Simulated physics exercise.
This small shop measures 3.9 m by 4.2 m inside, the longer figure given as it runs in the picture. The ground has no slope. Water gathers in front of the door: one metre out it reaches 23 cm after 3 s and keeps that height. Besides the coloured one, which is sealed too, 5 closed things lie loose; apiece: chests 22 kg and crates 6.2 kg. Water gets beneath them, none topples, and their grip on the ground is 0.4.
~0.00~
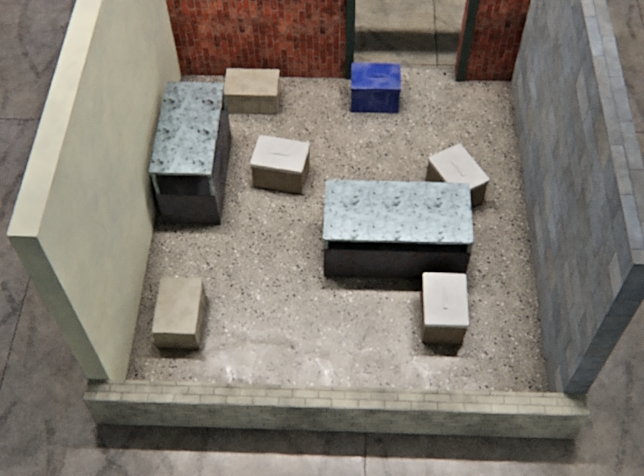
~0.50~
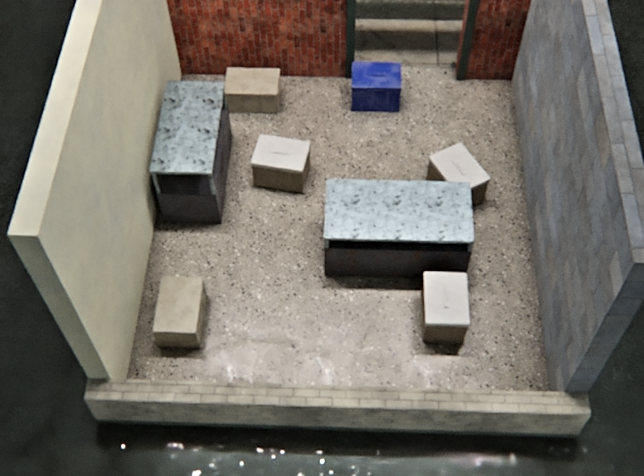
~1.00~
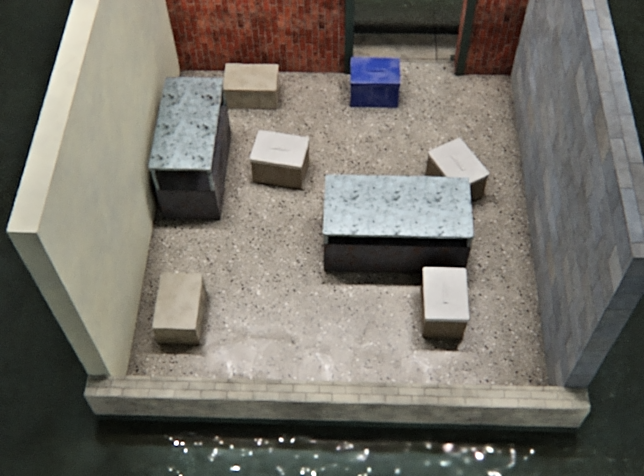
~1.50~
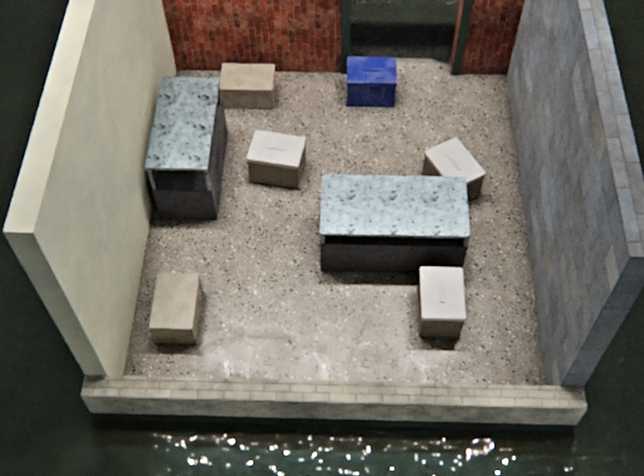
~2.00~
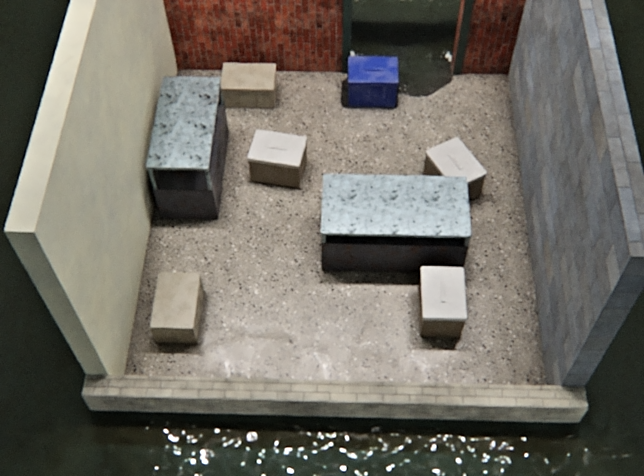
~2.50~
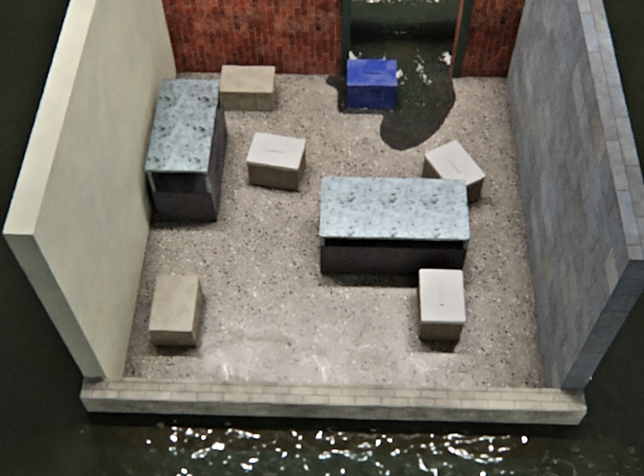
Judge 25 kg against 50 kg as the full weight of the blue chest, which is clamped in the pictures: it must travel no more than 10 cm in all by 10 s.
For it, neither load is enough.
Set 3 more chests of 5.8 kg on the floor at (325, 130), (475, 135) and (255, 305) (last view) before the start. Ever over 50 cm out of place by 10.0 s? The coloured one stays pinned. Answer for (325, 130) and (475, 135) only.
In turn: Under, over.
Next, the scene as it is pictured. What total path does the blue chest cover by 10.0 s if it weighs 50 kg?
Some 30 cm in all.
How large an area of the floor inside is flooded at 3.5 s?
Roughly 3.5 m2.
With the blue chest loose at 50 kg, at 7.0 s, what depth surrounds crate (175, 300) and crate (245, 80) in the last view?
About 2 and 12 cm.
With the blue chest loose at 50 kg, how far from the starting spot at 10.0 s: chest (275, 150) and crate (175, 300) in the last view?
In that order: 0 cm, 30 cm.
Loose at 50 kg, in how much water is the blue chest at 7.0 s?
About 9 cm.
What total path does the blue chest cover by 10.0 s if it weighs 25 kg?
About 250 cm.
After 3.5 s the blue chest would be 44 cm from its start with 25 kg and 5 cm from its start with 50 kg; 9 cm of water round it then.
After 4.5 s the blue chest would be 109 cm from its start with 25 kg and 26 cm from its start with 50 kg; 7 cm of water round it then.
After 7.0 s the blue chest would be 150 cm from its start with 25 kg and 26 cm from its start with 50 kg; 9 cm of water round it then.
After 10.0 s the blue chest would be 217 cm from its start with 25 kg and 27 cm from its start with 50 kg; 11 cm of water round it then.
